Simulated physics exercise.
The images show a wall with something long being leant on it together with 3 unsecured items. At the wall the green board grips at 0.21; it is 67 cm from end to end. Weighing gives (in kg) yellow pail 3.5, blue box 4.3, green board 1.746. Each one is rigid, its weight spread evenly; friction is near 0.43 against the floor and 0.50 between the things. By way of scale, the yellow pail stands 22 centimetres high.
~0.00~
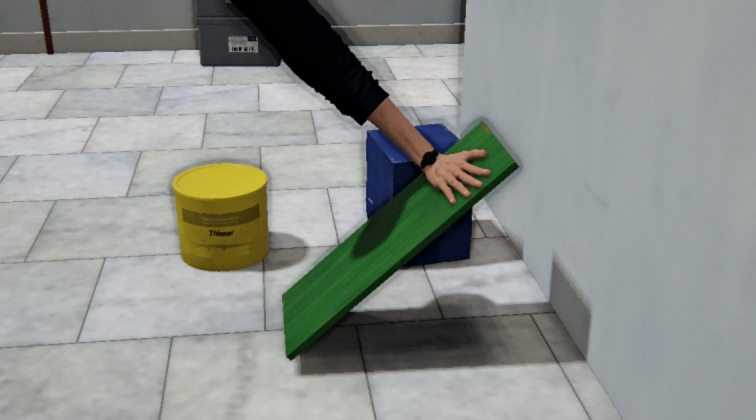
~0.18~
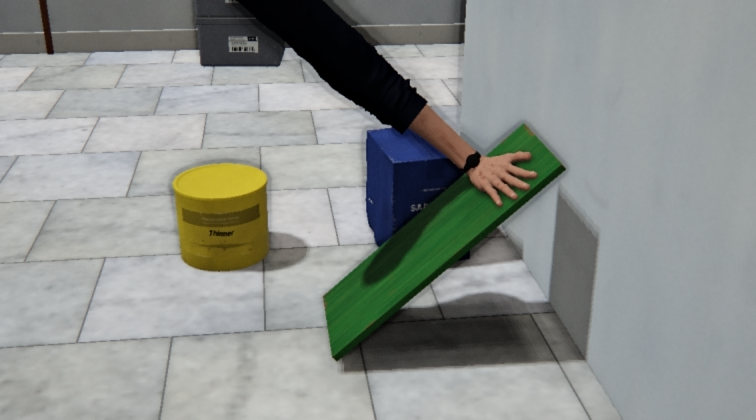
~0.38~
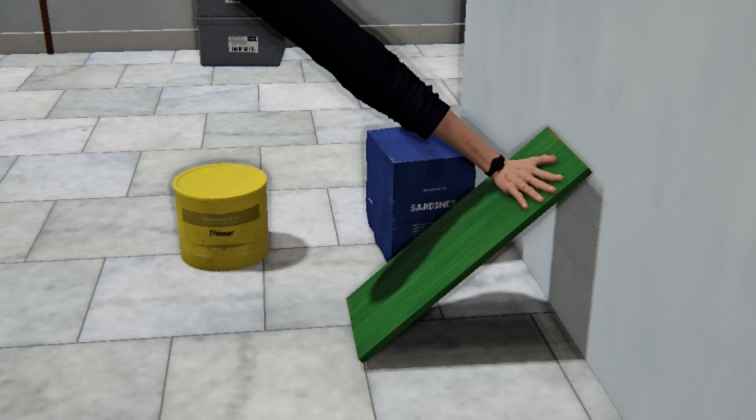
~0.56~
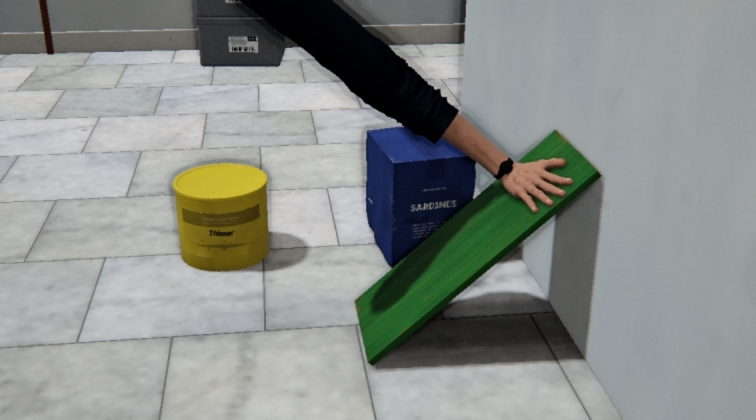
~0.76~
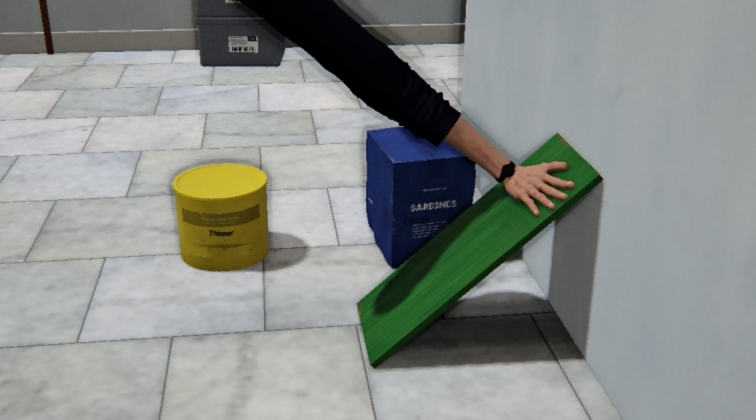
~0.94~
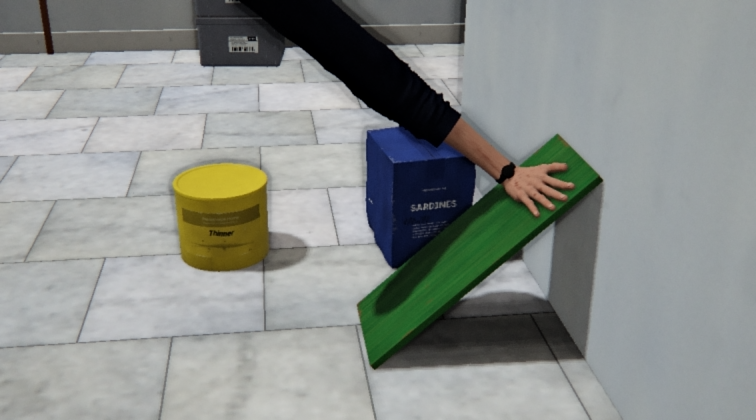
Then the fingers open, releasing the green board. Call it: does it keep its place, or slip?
It slips.
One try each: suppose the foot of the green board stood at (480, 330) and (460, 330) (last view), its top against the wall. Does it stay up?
Try one: It stays put; try two: It stays put.
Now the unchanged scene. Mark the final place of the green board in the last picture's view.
Roughly pixel (427, 331).
Around 1.24 s, green board 6° lower than it was left near (460, 258).
Around 1.44 s, green board 28° lower than it was left near (436, 301).
Around 1.54 s, green board 42° lower than it was left near (427, 331).
Finally (2.2 s), on their side or leaning hard on the floor, green board; the other 2 still in place (within 10 cm). Final places as that camera would see them, green board near (427, 331). The board slips out.
